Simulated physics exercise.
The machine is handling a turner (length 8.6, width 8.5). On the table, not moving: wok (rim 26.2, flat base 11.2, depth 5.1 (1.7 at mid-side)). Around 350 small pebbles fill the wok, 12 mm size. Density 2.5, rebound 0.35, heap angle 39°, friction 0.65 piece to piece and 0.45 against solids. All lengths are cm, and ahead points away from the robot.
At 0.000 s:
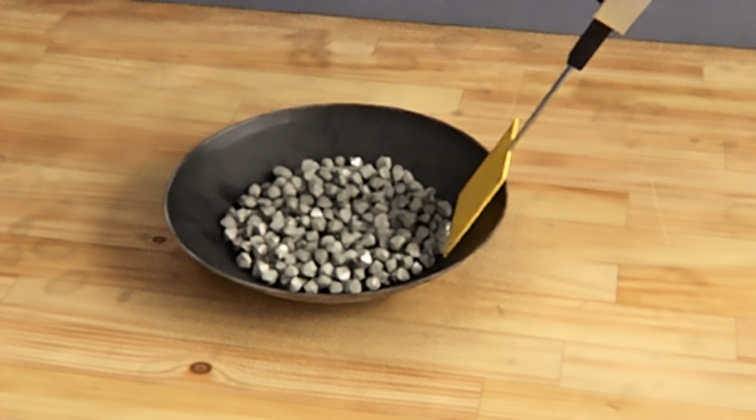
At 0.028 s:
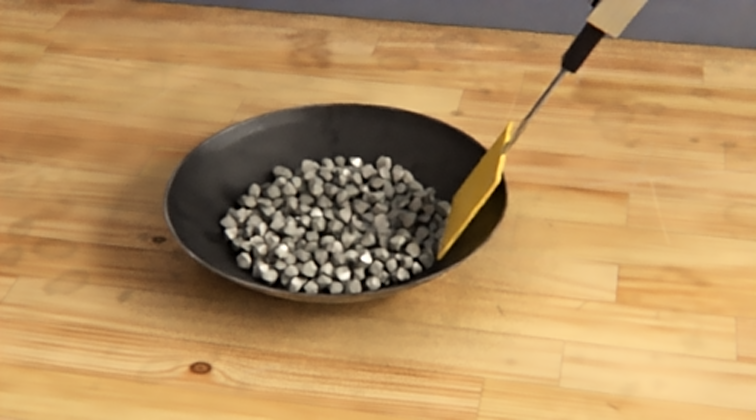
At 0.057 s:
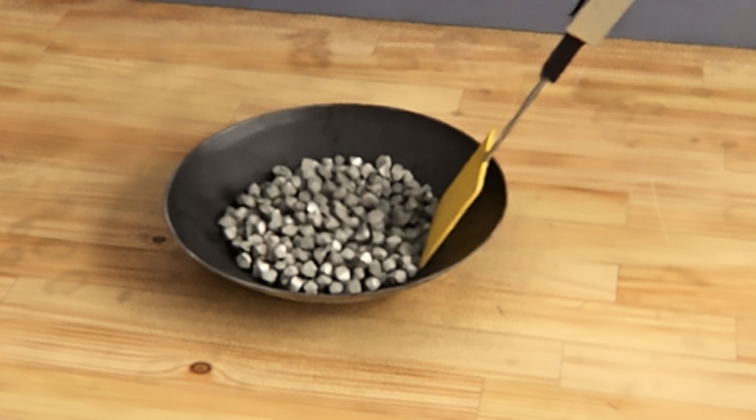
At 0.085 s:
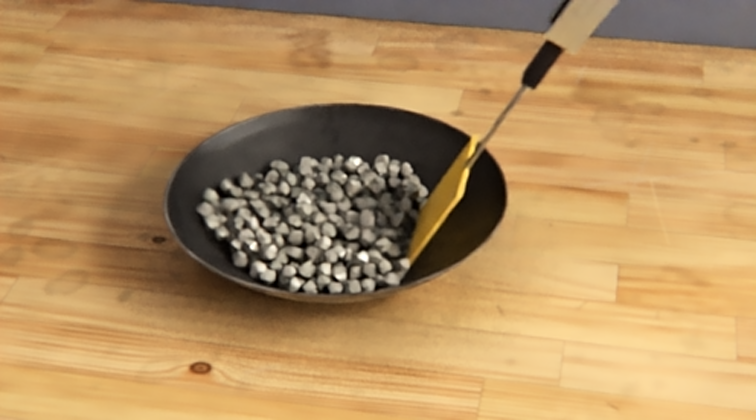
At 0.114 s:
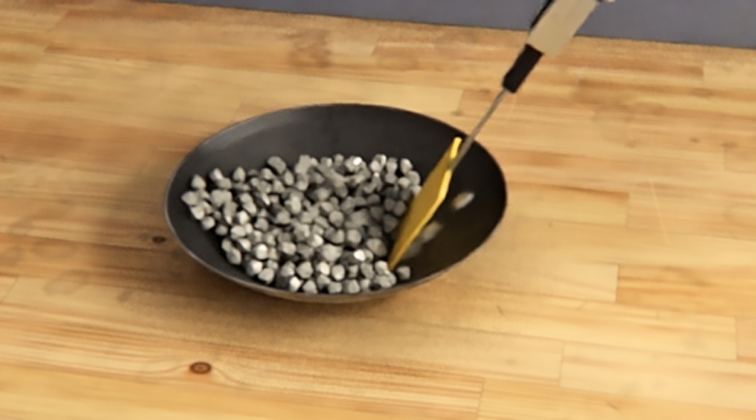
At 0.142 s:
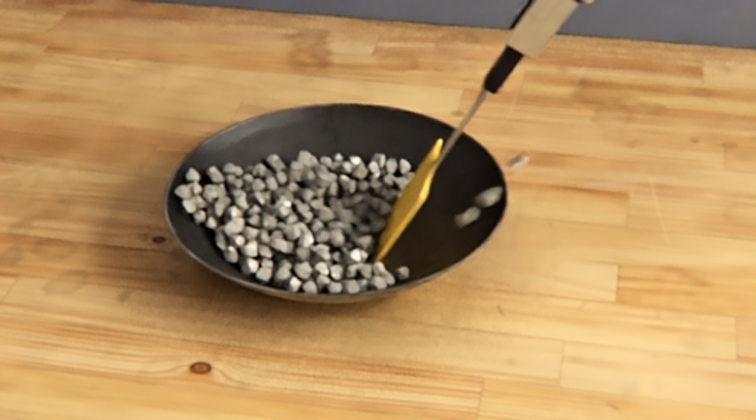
In the video, a machine moves a yellow turner leftward through a dark wok of small gray pebbles on a wooden table, pushing them toward the left side as a few fly up to the right behind the blade.
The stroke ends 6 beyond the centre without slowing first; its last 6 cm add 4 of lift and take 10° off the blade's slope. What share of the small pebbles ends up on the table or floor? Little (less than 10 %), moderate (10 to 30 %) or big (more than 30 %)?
On the table or floor the share is little, less than 10 %.
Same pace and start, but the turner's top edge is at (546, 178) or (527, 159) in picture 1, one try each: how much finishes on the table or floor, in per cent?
About 10 and 5 per cent.
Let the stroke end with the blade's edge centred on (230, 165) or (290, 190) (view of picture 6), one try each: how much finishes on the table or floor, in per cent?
Some 25 and 0 per cent.
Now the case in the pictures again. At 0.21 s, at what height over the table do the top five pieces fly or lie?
About 10 cm.
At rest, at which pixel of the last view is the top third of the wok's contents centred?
Near (226, 185).
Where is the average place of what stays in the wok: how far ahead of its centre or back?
About 5.0 cm ahead.
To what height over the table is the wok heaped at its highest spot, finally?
Roughly 7.0 cm.
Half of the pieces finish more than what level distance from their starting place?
Roughly 5 cm.
After 0.21 s, sloping 61°, highest piece 15 above the table; 348 in the wok, 4 on the blade or in flight.
After 0.28 s, sloping 55°, highest piece 17 above the table; 343 in the wok, 9 on the blade or in flight.
After 0.52 s, sloping 51°, highest piece 7 above the table; 339 in the wok, 13 on the table or floor.
After 1.57 s, sloping 51°, highest piece 6 above the table; 337 in the wok, 15 on the table or floor.
In the end, 337 in the wok, 15 on the table or floor. That is 4 % on the table or floor.
